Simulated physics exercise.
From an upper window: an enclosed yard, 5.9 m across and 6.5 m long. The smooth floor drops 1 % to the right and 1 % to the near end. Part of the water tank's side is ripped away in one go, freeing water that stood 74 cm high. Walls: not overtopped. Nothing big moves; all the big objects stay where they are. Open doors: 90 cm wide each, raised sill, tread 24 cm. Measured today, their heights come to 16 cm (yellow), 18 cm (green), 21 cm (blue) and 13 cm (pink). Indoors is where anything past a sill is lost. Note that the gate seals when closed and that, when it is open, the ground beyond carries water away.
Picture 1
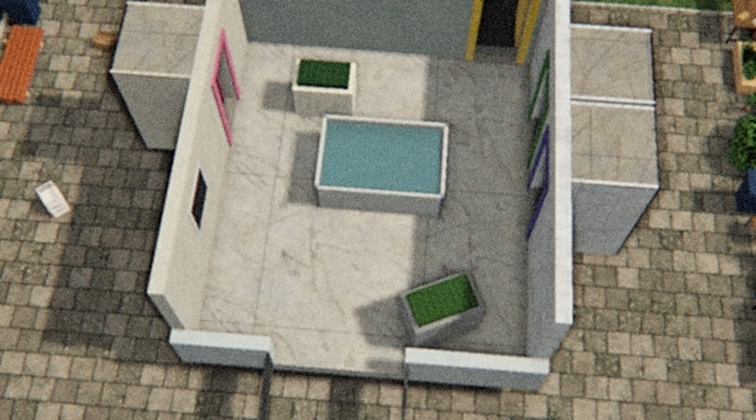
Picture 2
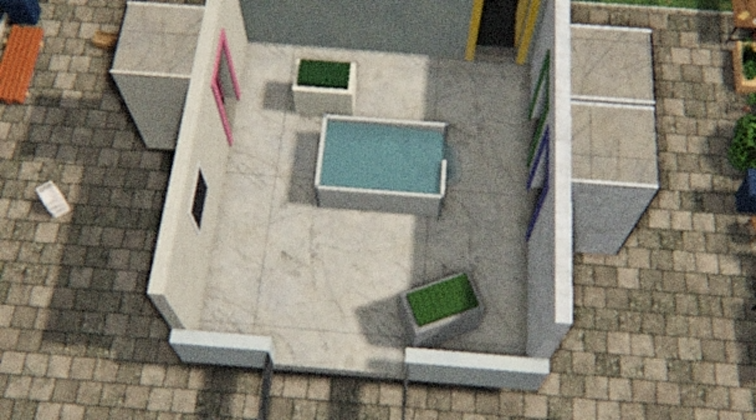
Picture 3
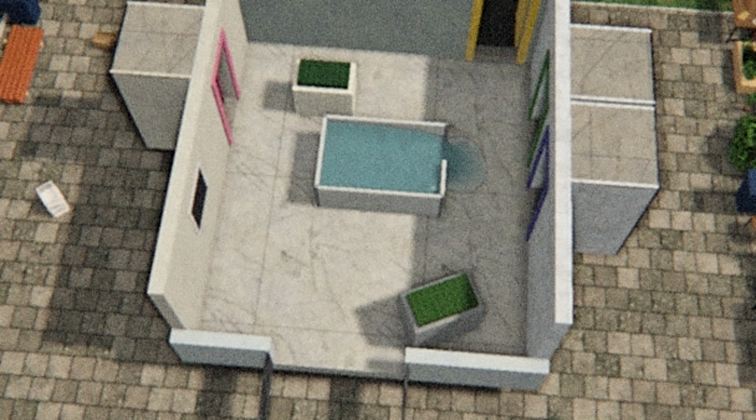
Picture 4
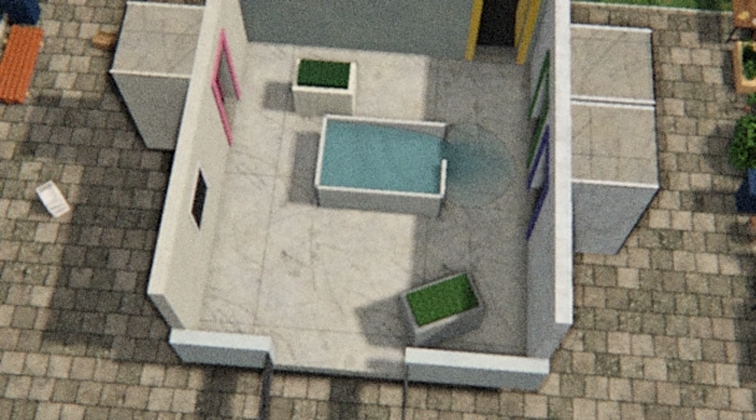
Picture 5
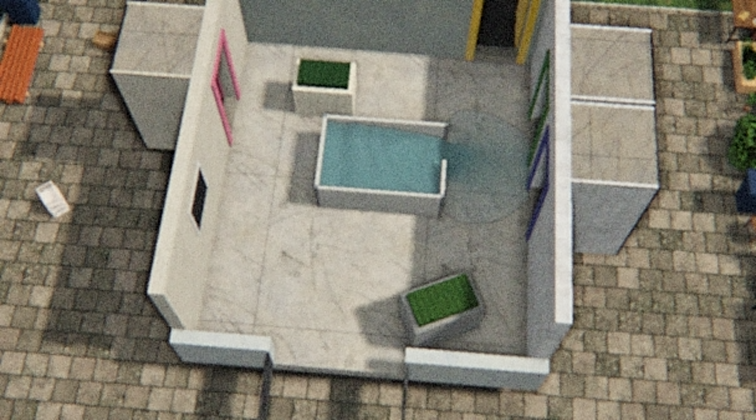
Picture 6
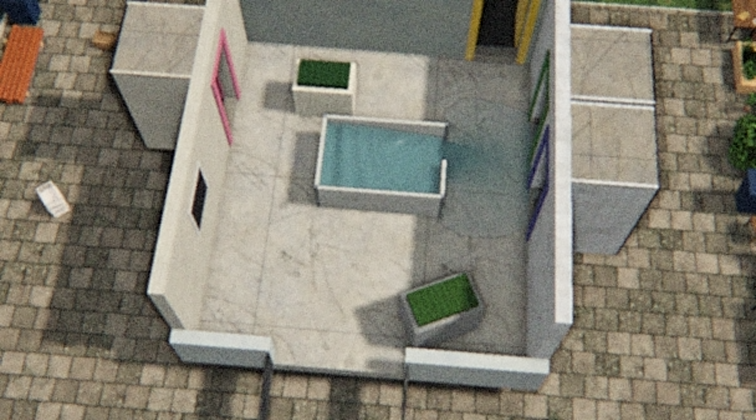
To begin with, a rectangular tank of still blue water sits in a walled, pale-floored yard between two planters of greenery. Part of the tank's right side opens, and water pours through the gap onto the floor. The wet patch fans outward to the right, spreading until it reaches the green door.
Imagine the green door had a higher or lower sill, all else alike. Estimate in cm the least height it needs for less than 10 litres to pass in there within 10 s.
I would say 33 cm.
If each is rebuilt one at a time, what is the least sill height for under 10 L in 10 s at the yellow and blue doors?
Close to 24 cm (yellow) and close to 25 cm (blue).
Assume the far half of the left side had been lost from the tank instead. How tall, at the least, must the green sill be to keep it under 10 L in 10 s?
About 7.0 cm.
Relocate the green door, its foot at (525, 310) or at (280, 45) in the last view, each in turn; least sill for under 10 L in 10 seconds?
Roughly 13.5 cm for the first and 6.5 cm for the second.
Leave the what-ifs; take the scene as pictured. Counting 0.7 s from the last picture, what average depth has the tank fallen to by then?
Close to 53 cm deep on average.
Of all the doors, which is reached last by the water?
I'd say the pink one.
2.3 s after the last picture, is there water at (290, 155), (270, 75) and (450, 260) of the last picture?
Status: Clear / clear / submerged.
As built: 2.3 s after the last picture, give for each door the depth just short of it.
Depth (cm): Yellow 22 / green 25 / blue 18 / pink 0.
Then, 0.7 s after the last picture water covers 15 % of the floor, deepest (40 cm) near (523, 172); 34 cm at the green door, 38 litres in over its 18 cm sill.
Then, 2.3 s after the last picture water covers 35 % of the floor, deepest (29 cm) near (525, 70); 25 cm at the green door, 146 litres in over its 18 cm sill.
Then, 9.3 s after the last picture water covers 95 % of the floor, deepest (13 cm) near (509, 370); 10 cm at the green door, 169 litres in over its 18 cm sill.
At the green door as built, the water peaked near 34 cm, 0.7 s after the last picture.
Run again over the same 10 s with other heights there, 35 litres in over 28.5 cm, 1 litre over 38.5 cm. The limit of 10 litres is kept from about 33 cm up.
